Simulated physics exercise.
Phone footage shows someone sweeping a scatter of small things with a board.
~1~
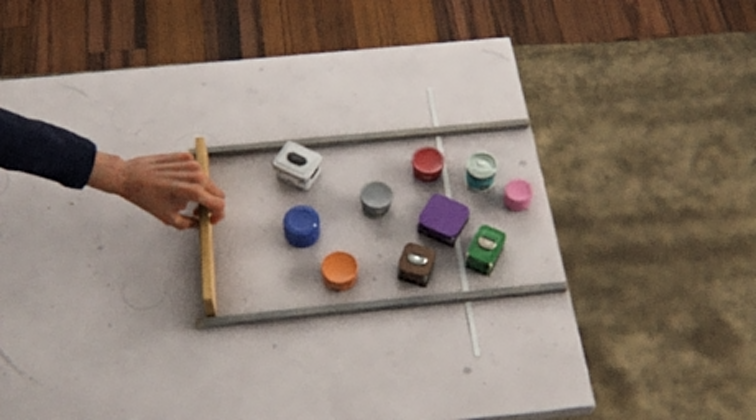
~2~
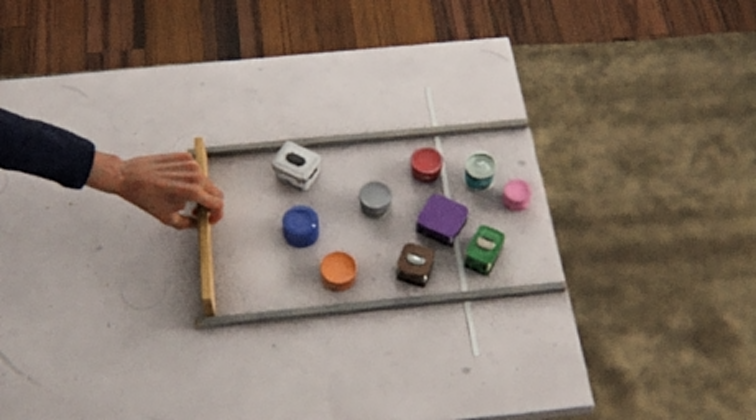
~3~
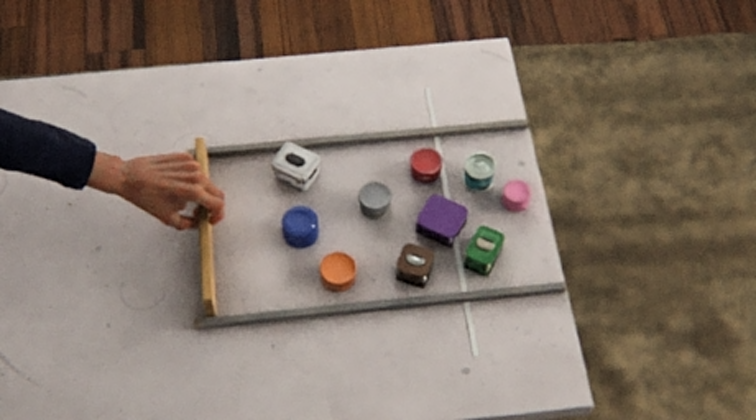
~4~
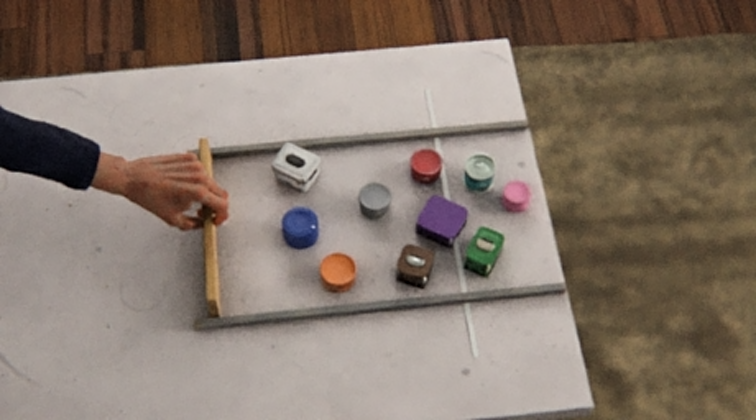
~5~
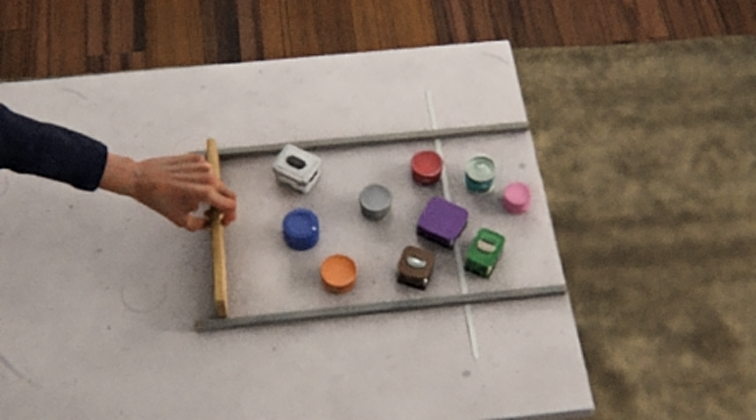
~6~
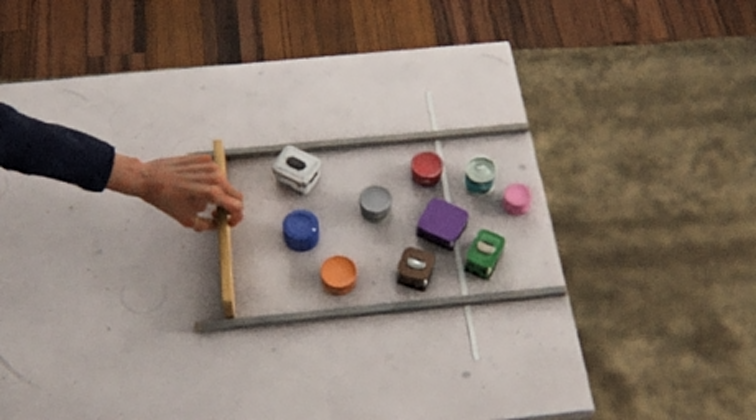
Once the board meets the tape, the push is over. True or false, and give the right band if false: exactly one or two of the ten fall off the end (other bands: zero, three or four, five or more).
False, zero fall off.
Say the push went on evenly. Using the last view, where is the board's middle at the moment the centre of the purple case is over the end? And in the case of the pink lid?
The purple case puts it at (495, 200), the pink lid at (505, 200).
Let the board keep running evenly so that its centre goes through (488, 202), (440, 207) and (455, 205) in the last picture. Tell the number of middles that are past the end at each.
Middles past end - pos 1: 1, pos 2: 0, pos 3: 0.
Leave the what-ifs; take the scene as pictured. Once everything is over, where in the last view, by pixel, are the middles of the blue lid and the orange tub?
The blue lid at (472, 225), the orange tub at (478, 265).
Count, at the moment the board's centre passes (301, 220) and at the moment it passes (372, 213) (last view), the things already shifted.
2 and 5.
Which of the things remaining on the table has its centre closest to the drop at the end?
Ending up nearest is the green case.
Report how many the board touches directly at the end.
Contact count: 4.
Soon after, none off yet; pink lid at rest near (517, 199); turquoise pot at rest near (480, 176); green case at rest near (485, 255).
At rest, the number that fall off is zero.
